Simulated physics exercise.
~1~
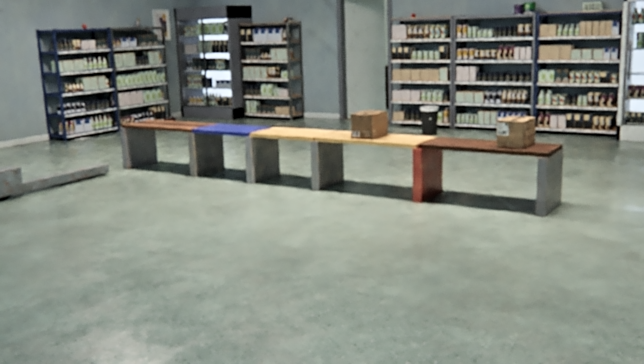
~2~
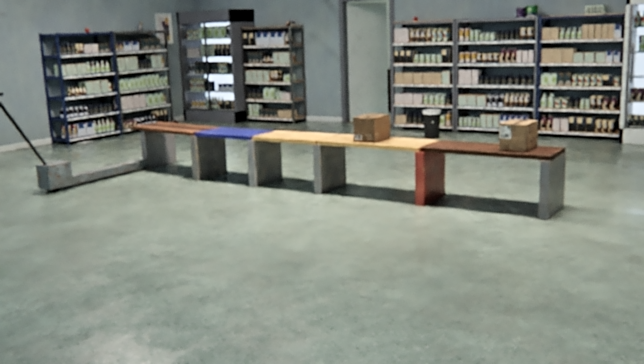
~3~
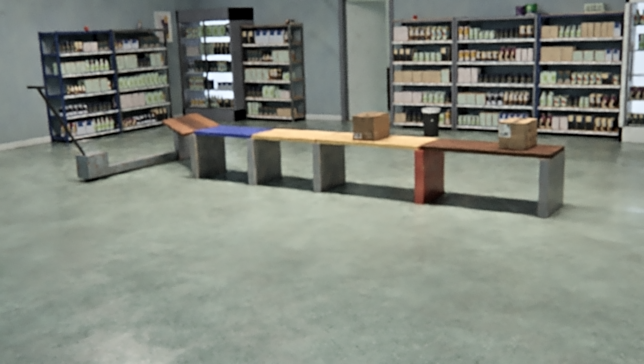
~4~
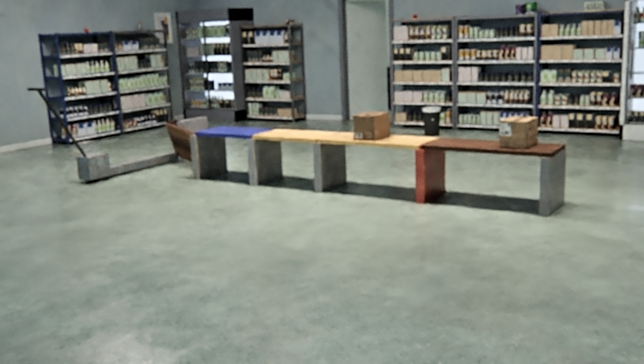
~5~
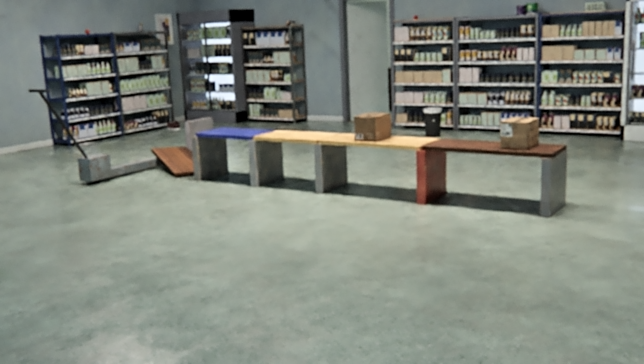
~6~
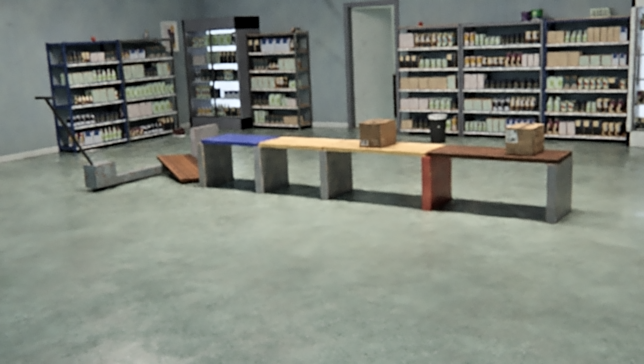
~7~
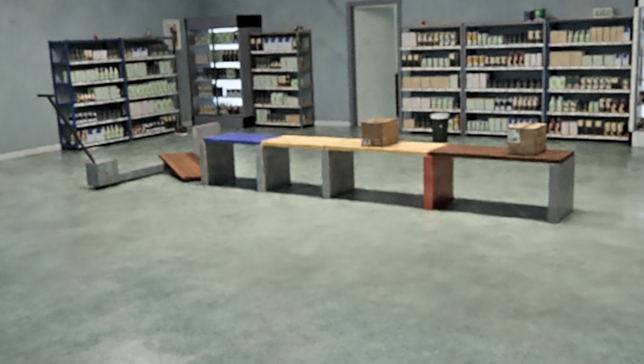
We see a low row of boards on upright blocks, with cartons on top, in a room lined with shelves. A floor jack slides in from the left against the end upright, and the leftmost brown board tips and drops, ending slanted near the floor while the rest stands.
